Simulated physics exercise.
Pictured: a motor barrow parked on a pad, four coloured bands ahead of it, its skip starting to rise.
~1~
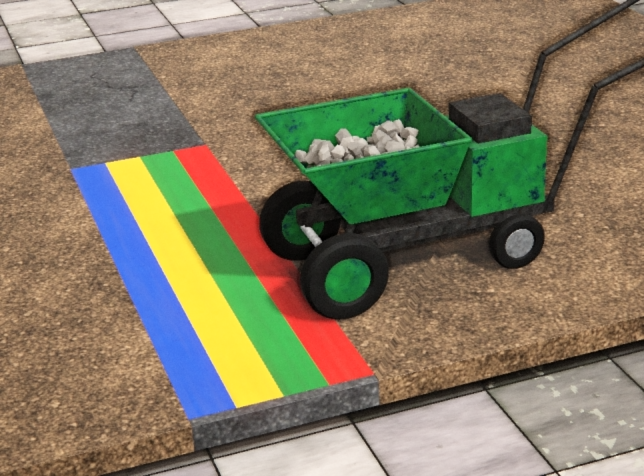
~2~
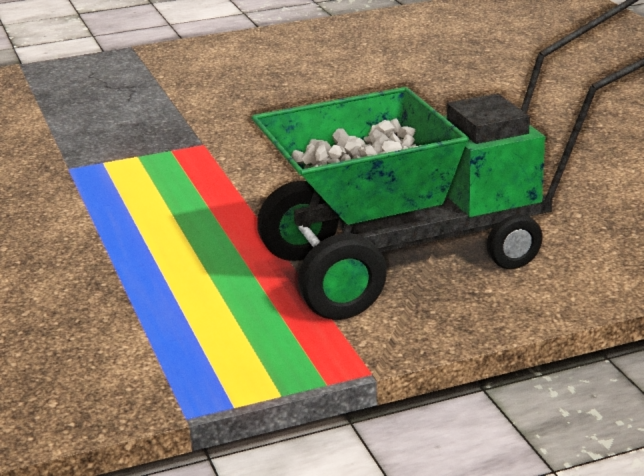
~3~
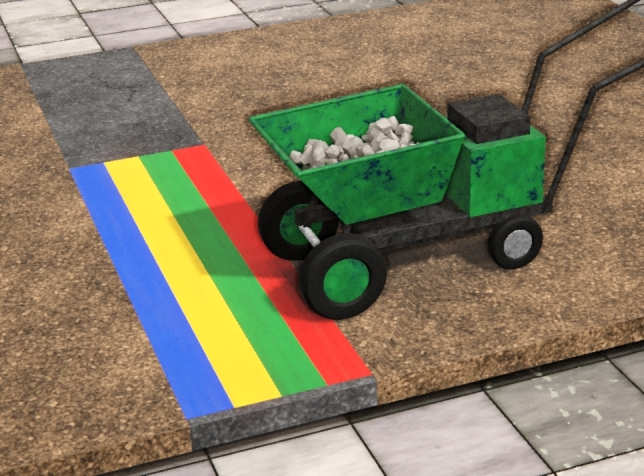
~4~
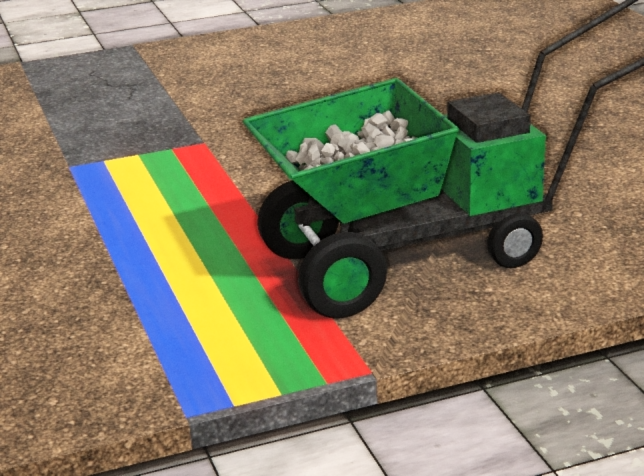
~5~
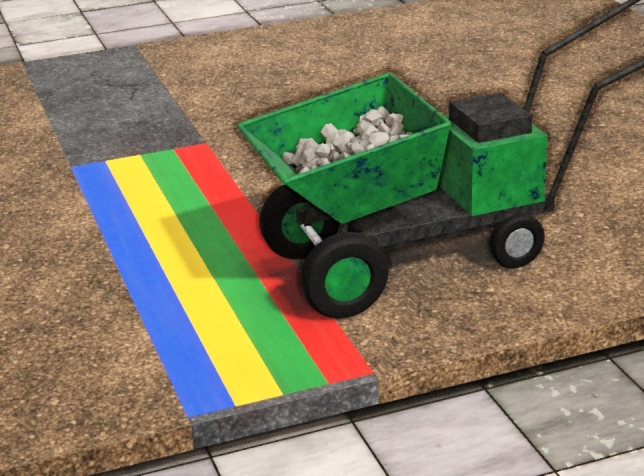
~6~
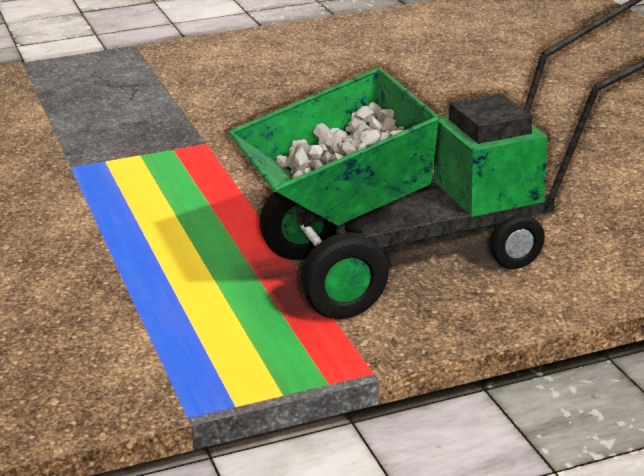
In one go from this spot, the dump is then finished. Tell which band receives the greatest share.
I would say the blue band receives it.
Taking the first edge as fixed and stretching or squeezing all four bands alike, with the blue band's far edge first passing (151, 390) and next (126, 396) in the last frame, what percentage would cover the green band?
The first gives around 0 %, the second around 10 %.
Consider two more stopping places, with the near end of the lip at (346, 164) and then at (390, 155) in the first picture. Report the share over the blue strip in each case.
Close to 30 in a hundred, and close to 10 in a hundred.
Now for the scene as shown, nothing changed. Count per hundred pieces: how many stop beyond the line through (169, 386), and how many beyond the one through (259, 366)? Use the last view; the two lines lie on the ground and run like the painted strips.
Respectively 20 and 90 percent.
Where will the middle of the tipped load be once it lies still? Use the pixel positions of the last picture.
Last view, resting centre - approx. (168, 310).
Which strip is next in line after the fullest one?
Just behind the leader sits the yellow one.
Soon after the last picture, skip tipped well over; all in the skip.
A little later, skip tipped steeply; nearly all in the skip; a stray few over the yellow strip; a stray few over the blue strip.
Later still, skip tipped right over; about a quarter in the skip; about a quarter over the yellow strip; about a third over the blue strip; about a quarter off the paint.
By the end, skip tipped right over; a small part in the skip; none over the red strip; a stray few over the green strip; about a quarter over the yellow strip; about half over the blue strip; about a quarter off the paint.
